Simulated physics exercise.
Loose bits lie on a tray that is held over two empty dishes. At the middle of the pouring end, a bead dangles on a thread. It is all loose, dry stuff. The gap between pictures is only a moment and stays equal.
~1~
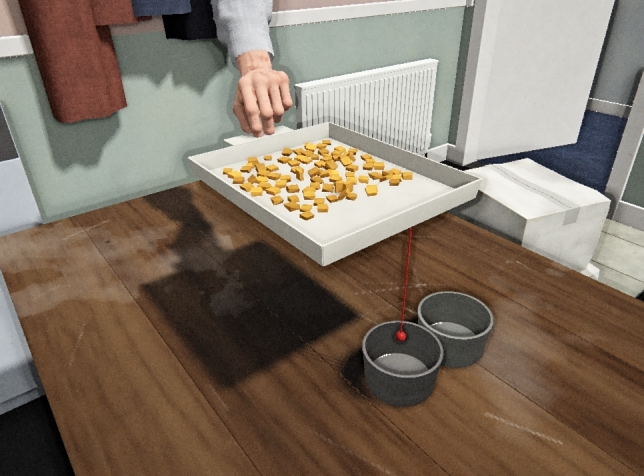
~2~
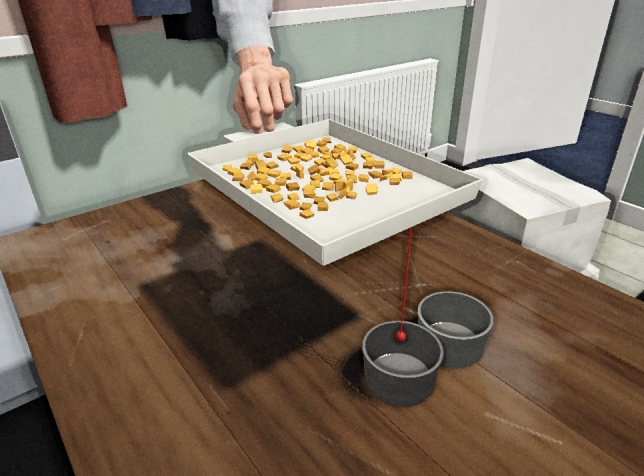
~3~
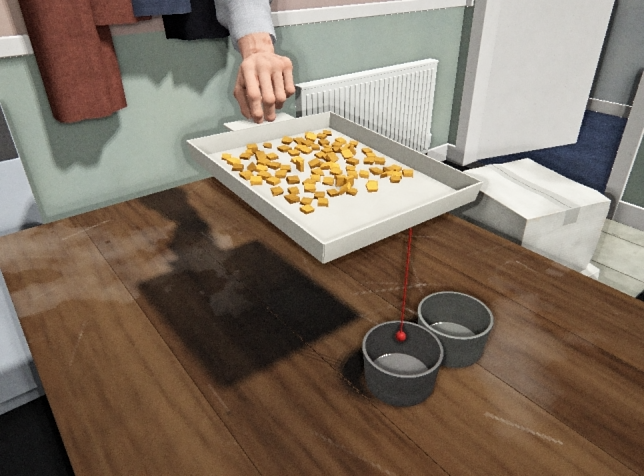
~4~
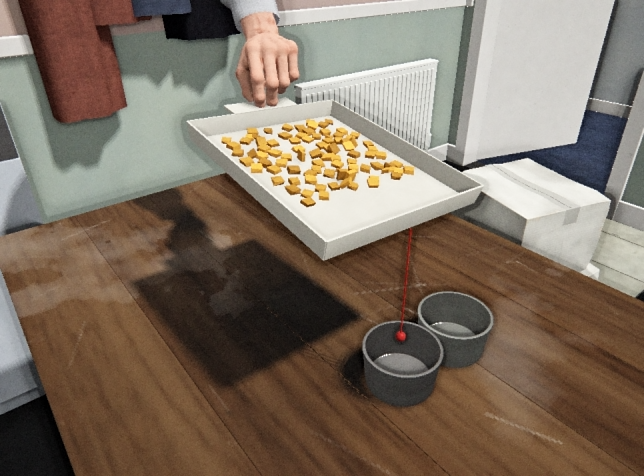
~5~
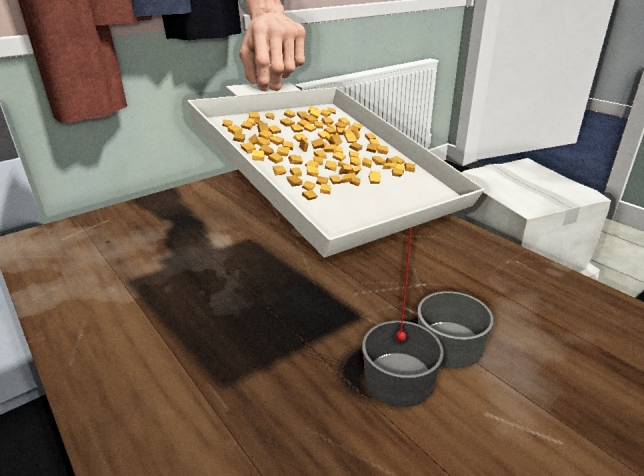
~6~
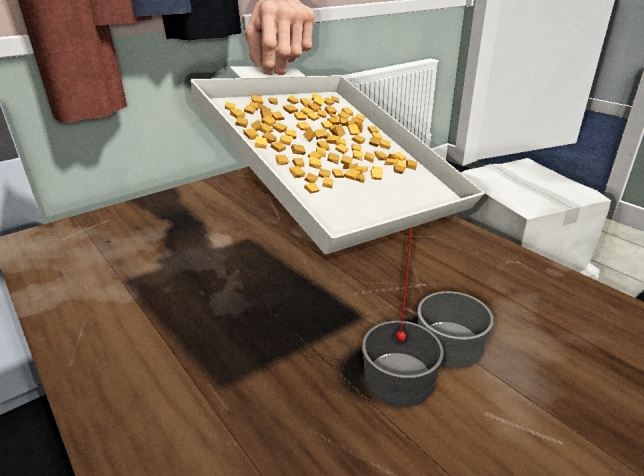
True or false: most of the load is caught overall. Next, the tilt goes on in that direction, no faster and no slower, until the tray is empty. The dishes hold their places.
True.
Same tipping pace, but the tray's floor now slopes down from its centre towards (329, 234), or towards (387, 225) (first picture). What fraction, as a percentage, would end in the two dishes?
The first try yields 0 percent and the second 0 percent.
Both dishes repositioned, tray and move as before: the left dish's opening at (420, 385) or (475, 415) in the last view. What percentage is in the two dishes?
Trial 1: 50 percent; trial 2: 0 percent.
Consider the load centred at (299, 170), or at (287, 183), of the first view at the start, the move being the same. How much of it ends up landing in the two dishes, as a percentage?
That would be 70 per cent, and then 60 per cent.
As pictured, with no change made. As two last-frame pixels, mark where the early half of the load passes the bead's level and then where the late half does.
Early-half point (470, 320); late-half point (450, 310).
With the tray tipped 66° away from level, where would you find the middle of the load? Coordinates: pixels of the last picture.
Look around (434, 194) in the last picture.
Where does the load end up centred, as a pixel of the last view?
Roughly at pixel (453, 351).
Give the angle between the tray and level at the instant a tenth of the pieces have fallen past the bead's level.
It has tipped about 85 degrees.
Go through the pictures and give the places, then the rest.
In the first picture, corners of the pouring end (323, 244) and (478, 179), level; middle of the load (318, 172), small crackers; left dish (430, 383); right dish (482, 345); bead on its thread (401, 336).
In the second picture, corners of the pouring end (323, 243) and (478, 179), level; middle of the load (318, 170).
In the third picture, corners of the pouring end (325, 241) and (479, 181), tipped barely, lowest at the right corner; middle of the load (319, 164).
In the fourth picture, corners of the pouring end (327, 239) and (480, 185), tipped a little, lowest at the right corner; middle of the load (320, 154).
In the fifth picture, corners of the pouring end (330, 236) and (480, 188), tipped clearly, lowest at the right corner; middle of the load (322, 144).
In the sixth picture, corners of the pouring end (333, 234) and (481, 192), tipped clearly, lowest at the right corner; middle of the load (325, 135); left dish (430, 383); right dish (482, 345).
Just after the last frame, tray tipped steeply; every one on the tray.
A moment on, tray tipped past a quarter turn; the larger part on the tray; just a few in the left dish; about a tenth in the right dish; just a few outside both; about a tenth in the air.
Further on, tray tipped past a quarter turn; about a tenth in the left dish; roughly two thirds in the right dish; roughly a third outside both; just a few in the air.
When it is over, tray tipped past a quarter turn; about a tenth in the left dish; roughly two thirds in the right dish; roughly a third outside both; just a few in the air.
